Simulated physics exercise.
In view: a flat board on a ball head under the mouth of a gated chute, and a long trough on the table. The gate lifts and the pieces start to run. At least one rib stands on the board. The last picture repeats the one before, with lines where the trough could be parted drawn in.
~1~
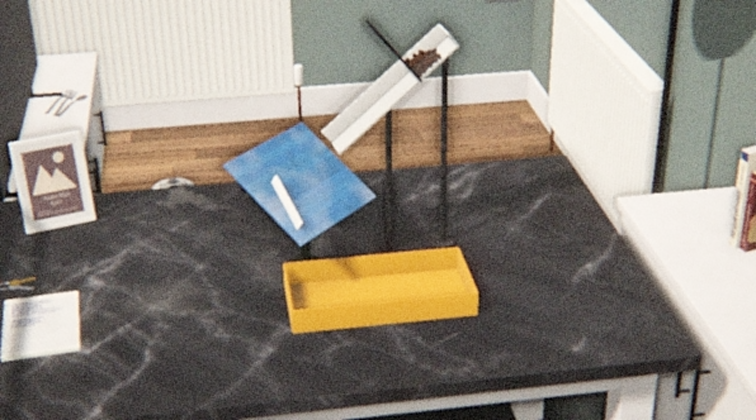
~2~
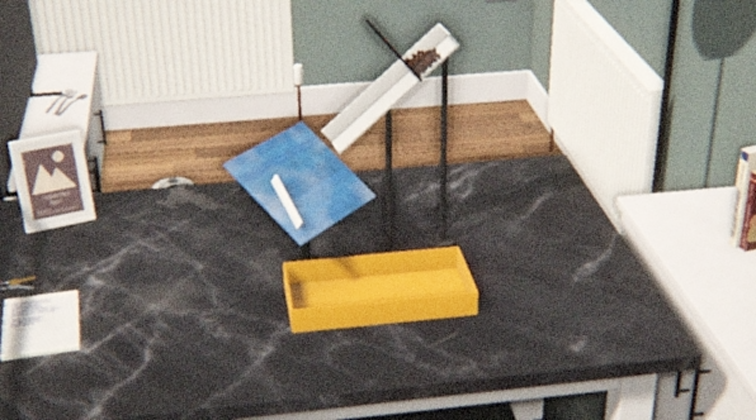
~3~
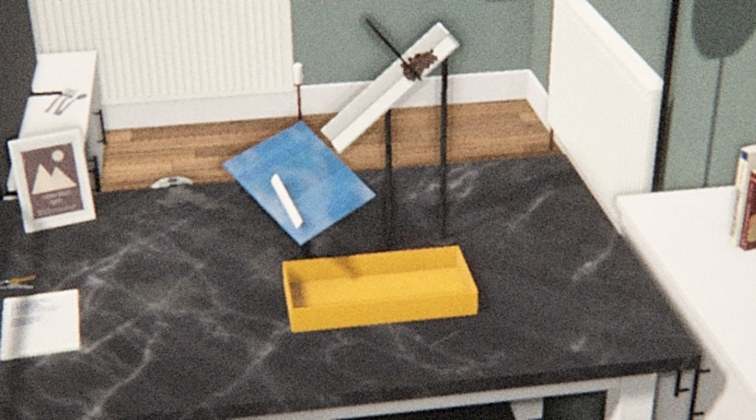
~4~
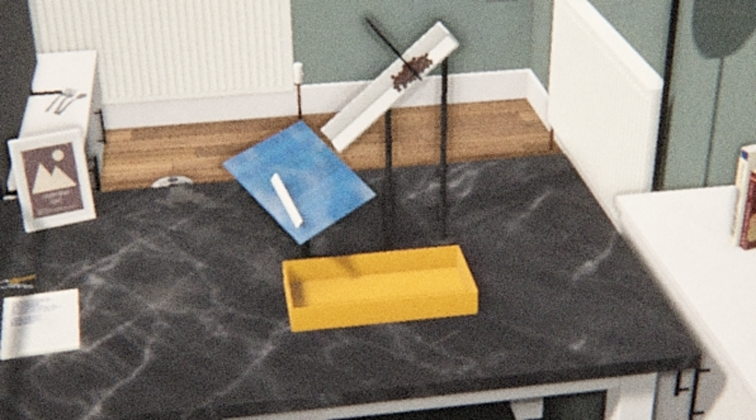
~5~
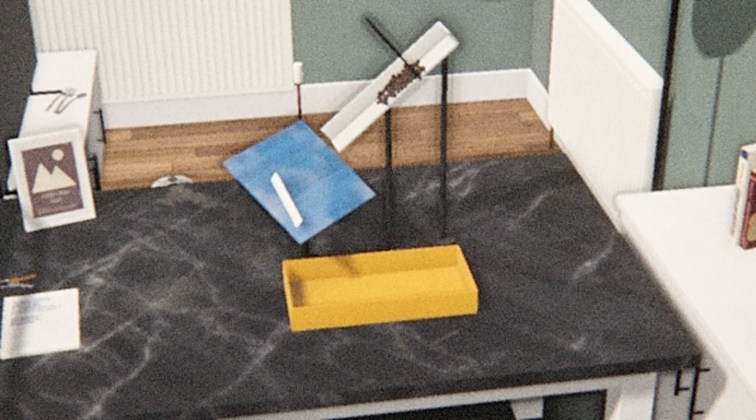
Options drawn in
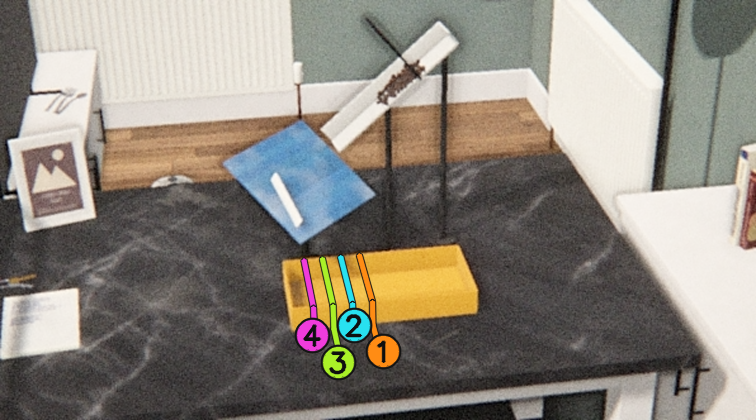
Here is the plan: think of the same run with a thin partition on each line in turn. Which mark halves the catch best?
Line 2 does it best.
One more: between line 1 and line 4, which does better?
That is line 1.
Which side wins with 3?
More lands on the right.
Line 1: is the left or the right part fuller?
The left side.
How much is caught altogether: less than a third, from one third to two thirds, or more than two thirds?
It is more than two thirds.
On the marked copy, line 1 crosses the front rim at (372, 301); line 2 crosses the front rim at (352, 303); line 3 crosses the front rim at (332, 305); line 4 crosses the front rim at (313, 307).
If 1 is chosen, of what is caught, the larger part on the left of the divider, roughly a quarter on the right.
If 2 is chosen, of what is caught, roughly two thirds on the left of the divider, roughly a third on the right.
If 3 is chosen, of what is caught, about a tenth on the left of the divider, almost all on the right.
If 4 is chosen, of what is caught, not one piece on the left of the divider, every piece on the right.
